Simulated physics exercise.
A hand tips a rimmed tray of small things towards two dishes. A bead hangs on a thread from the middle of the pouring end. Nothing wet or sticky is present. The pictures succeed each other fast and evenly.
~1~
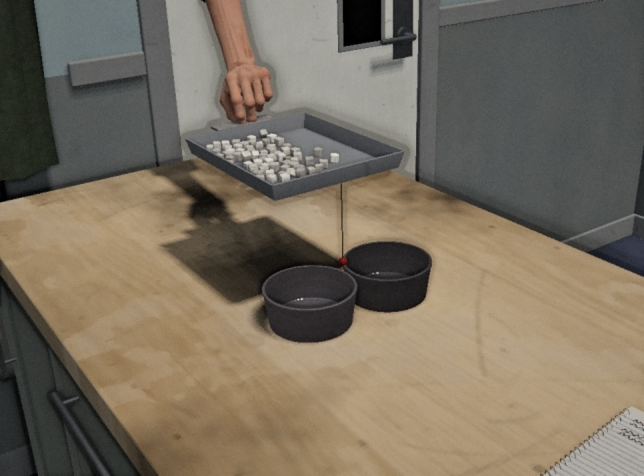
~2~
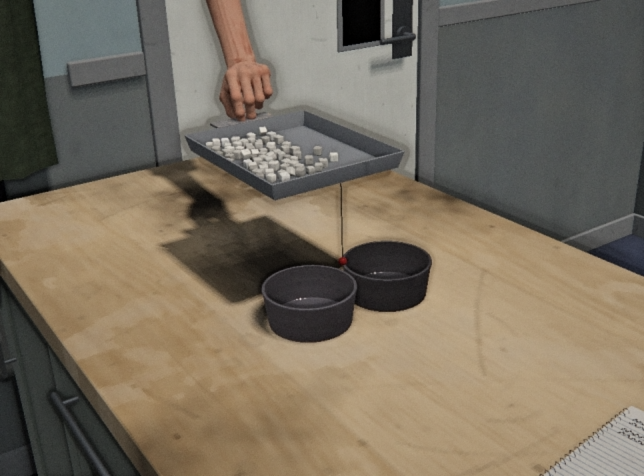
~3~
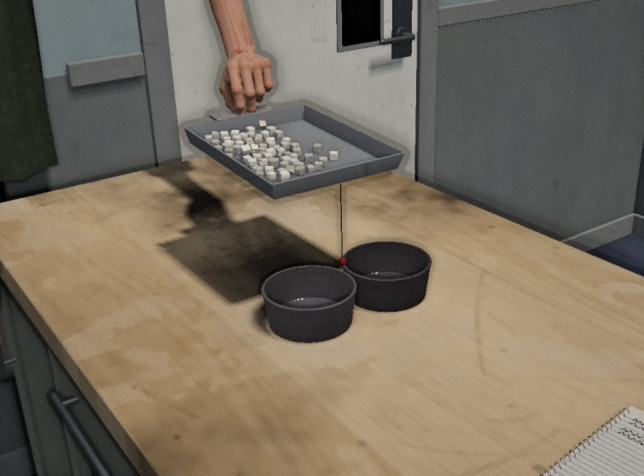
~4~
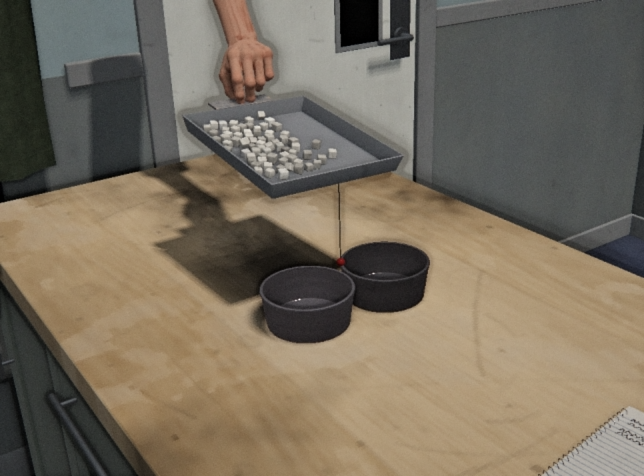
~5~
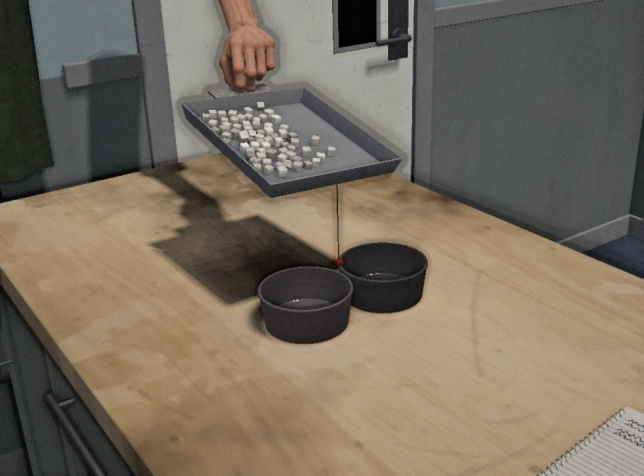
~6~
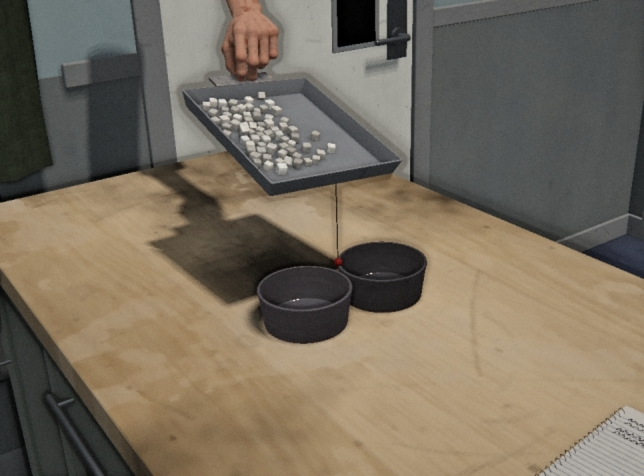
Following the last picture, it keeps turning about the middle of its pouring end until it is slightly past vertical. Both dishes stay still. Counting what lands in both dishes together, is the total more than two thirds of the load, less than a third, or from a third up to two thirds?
The total is from a third up to two thirds of the load.
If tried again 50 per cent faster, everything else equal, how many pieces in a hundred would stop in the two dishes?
About 50 %.
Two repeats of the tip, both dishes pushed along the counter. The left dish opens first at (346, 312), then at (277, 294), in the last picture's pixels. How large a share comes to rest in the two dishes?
60 per cent the first time, 20 per cent the second time.
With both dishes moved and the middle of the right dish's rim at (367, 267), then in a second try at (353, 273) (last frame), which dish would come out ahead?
First try, the dish at right; second try, the dish at right.
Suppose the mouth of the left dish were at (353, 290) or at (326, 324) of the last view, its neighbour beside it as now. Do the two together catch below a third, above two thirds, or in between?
Try one: Beyond two thirds; try two: Between a third and two thirds.
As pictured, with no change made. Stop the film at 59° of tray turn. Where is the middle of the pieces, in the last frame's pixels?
The middle of the load sits near (339, 160).
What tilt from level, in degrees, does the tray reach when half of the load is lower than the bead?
At roughly 115°.
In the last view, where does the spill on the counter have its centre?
Approximately (413, 335).
Soon, tray tipped steeply; nearly all on the tray; a stray few in the air.
A while on, tray tipped right over; most on the tray; a small part in the right dish; a small part outside both.
Towards the end, tray tipped past a quarter turn; about half in the right dish; about half outside both.
Finally, tray tipped past a quarter turn; none in the left dish; about half in the right dish; about half outside both.
